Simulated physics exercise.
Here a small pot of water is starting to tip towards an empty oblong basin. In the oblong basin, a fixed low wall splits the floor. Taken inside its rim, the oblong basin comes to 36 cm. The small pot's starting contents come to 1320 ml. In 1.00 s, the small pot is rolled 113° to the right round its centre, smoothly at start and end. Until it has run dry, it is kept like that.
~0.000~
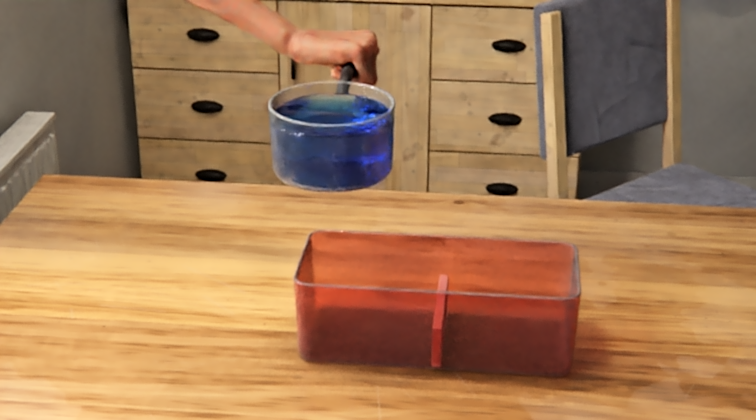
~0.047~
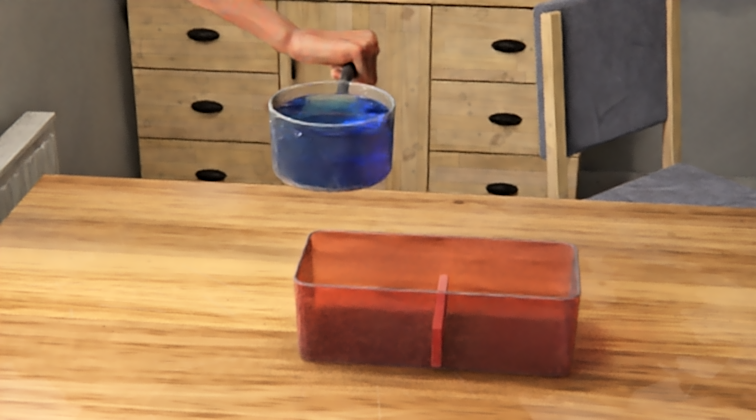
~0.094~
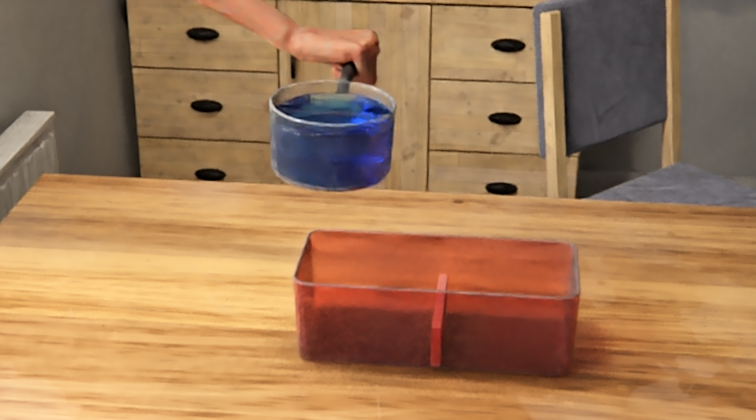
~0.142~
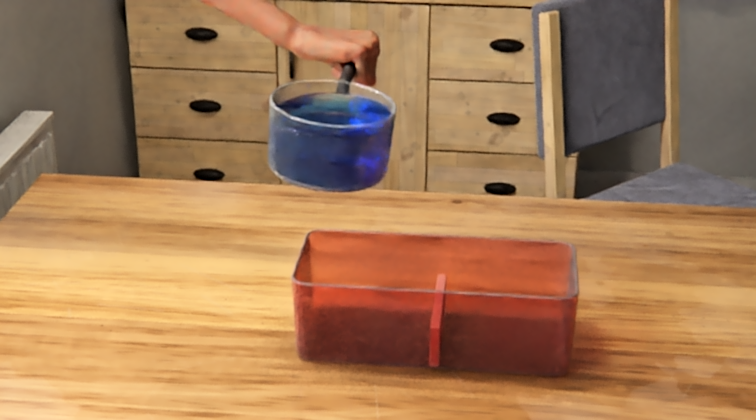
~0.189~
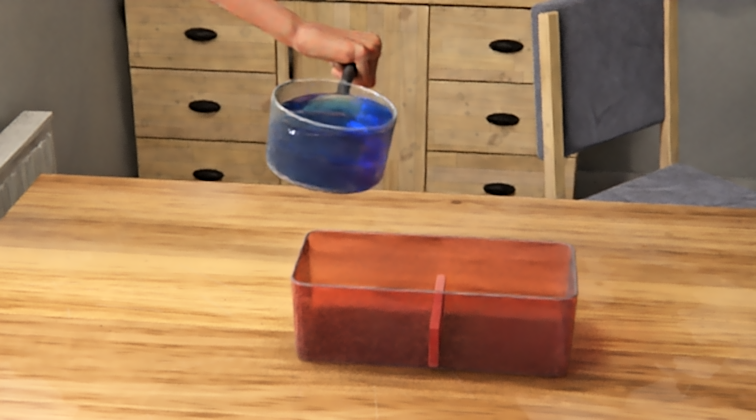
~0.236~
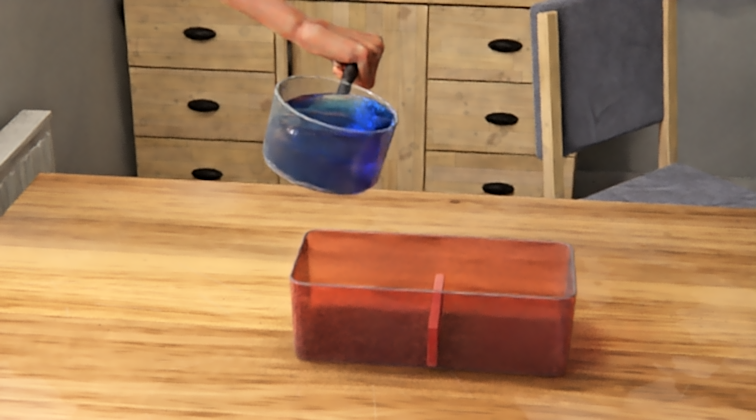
A wooden tabletop is seen from slightly above, with a pale wood drawer unit behind it, a grey chair at the right and a radiator at the left. A hand holds a clear pot of blue water by its dark handle, above an empty, see-through red oblong basin with a low red dividing wall. The hand slowly rolls the pot slightly to the right.
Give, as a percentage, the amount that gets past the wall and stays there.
Past the wall: About 60 %.
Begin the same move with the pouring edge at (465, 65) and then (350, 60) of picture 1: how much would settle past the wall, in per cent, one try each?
Respectively 90 and 20 %.
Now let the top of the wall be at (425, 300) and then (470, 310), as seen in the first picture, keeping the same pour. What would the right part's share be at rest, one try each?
Roughly 70 per cent, then 25 per cent.
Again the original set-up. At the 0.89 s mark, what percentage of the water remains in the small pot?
About 8 per cent.
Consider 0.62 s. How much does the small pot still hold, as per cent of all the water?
Roughly 52 %.
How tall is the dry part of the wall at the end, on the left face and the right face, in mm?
Left about 38 mm, right about 26 mm.
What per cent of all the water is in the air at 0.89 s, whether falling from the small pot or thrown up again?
Near 10 in a hundred.
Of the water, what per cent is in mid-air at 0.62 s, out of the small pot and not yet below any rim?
Estimate: Some 36 % of the total.
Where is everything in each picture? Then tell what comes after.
The first frame shows tilt 0°; pouring edge (394, 107); surface from (274, 109) to (392, 114); the oblong basin's rim runs from (302, 257) to (578, 271); the wall's top is at (441, 302).
The second frame shows tilt 1°; pouring edge (394, 107); surface from (274, 109) to (392, 114).
The third frame shows tilt 2°; pouring edge (395, 109); surface from (274, 108) to (393, 114).
The fourth frame shows tilt 6°; pouring edge (395, 112); surface from (274, 108) to (393, 116).
The fifth frame shows tilt 10°; pouring edge (396, 117); surface from (275, 109) to (394, 117).
The sixth frame shows tilt 15°; pouring edge (396, 122); surface from (274, 108) to (395, 118).
By 0.62 s the tilt is 76° and 52 per cent is still to pour, 2 is left of the wall and 10 right of it.
By 0.89 s the tilt is 110° and 8 per cent is still to pour, 22 is left of the wall and 60 right of it.
By 1.18 s the tilt is 113° and 0 per cent is still to pour, 38 is left of the wall and 59 right of it.
By 1.50 s the tilt is 113° and 0 per cent is still to pour, 39 is left of the wall and 60 right of it.
At rest 39 per cent lies left of the wall, 60 right of it and 1 outside.
